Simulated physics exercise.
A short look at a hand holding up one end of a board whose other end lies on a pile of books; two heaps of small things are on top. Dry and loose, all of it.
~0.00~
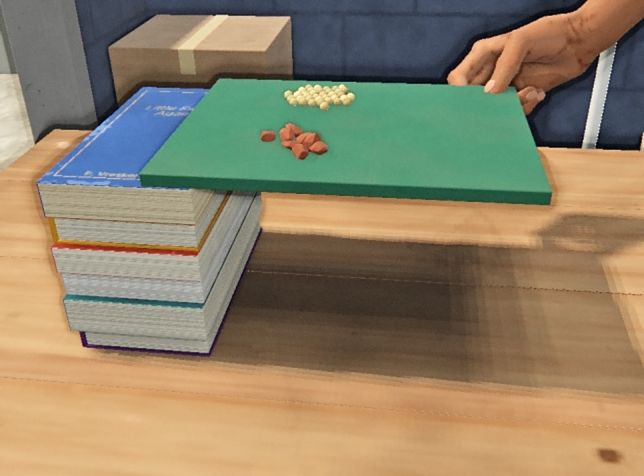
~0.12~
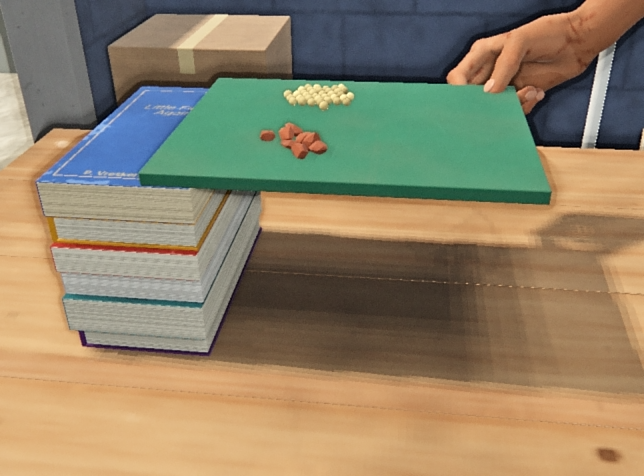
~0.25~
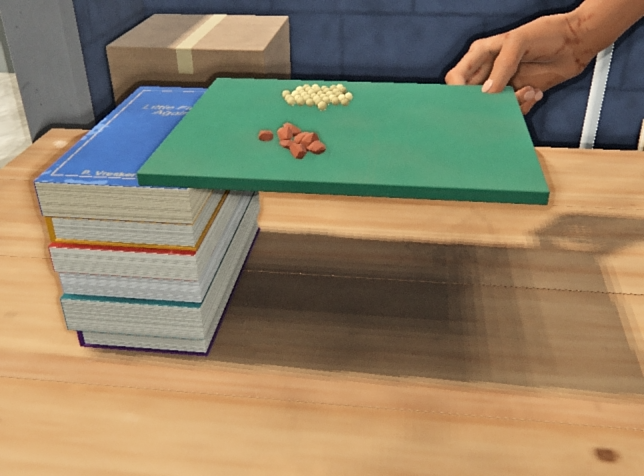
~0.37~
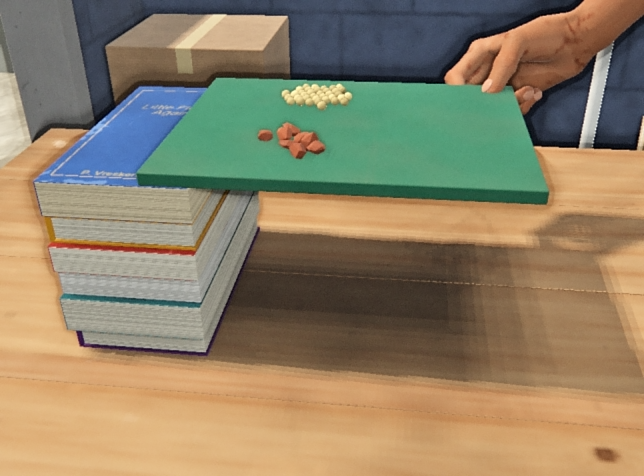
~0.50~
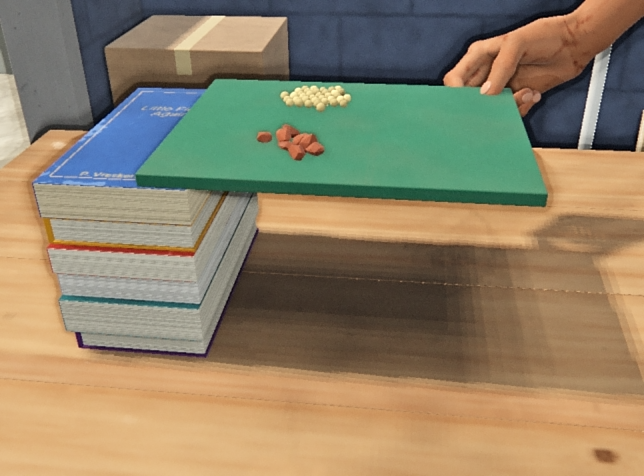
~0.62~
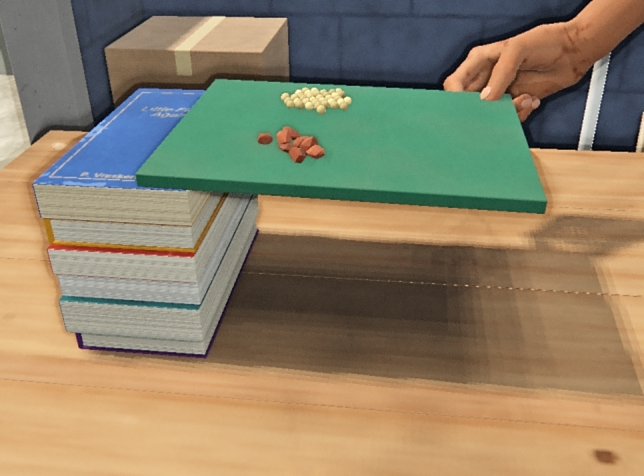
A hand holds a green board level from a book pile, then lowers it very slightly.
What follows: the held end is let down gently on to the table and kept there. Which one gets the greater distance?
I'd pick the more remote lot; it goes farther.
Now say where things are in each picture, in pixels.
Held end of the board at (536, 192), level; book pile at (165, 145), tall, over half the board's length; near lot at (306, 139), a few bits of crushed brick; far lot at (323, 95), some soya beans, in the first frame.
Held end of the board at (535, 192), level; far lot at (322, 95), in the second frame.
Held end of the board at (534, 192), level; near lot at (304, 139), in the third frame.
Held end of the board at (533, 192), level; far lot at (320, 95), in the fourth frame.
Held end of the board at (532, 194), level; near lot at (303, 140), in the fifth frame.
Held end of the board at (531, 201), down by 1°; book pile at (161, 146); near lot at (303, 143), not moving; far lot at (320, 99), not moving, in the sixth frame.
Around 1.11 s, board sloping at 12°; near lot all still on the board; far lot all still on the board.
Around 1.73 s, board sloping at 26°; near lot all still on the board; far lot mostly up to a board's length out.
Around 2.40 s, board sloping at 39°; near lot mostly less than half a board's length out; far lot mostly one to two board lengths out.
Finally (3.2 s), board resting at 40°; near lot mostly less than half a board's length out; far lot mostly one to two board lengths out, a small part gone off the table; the far lot has gone farther.
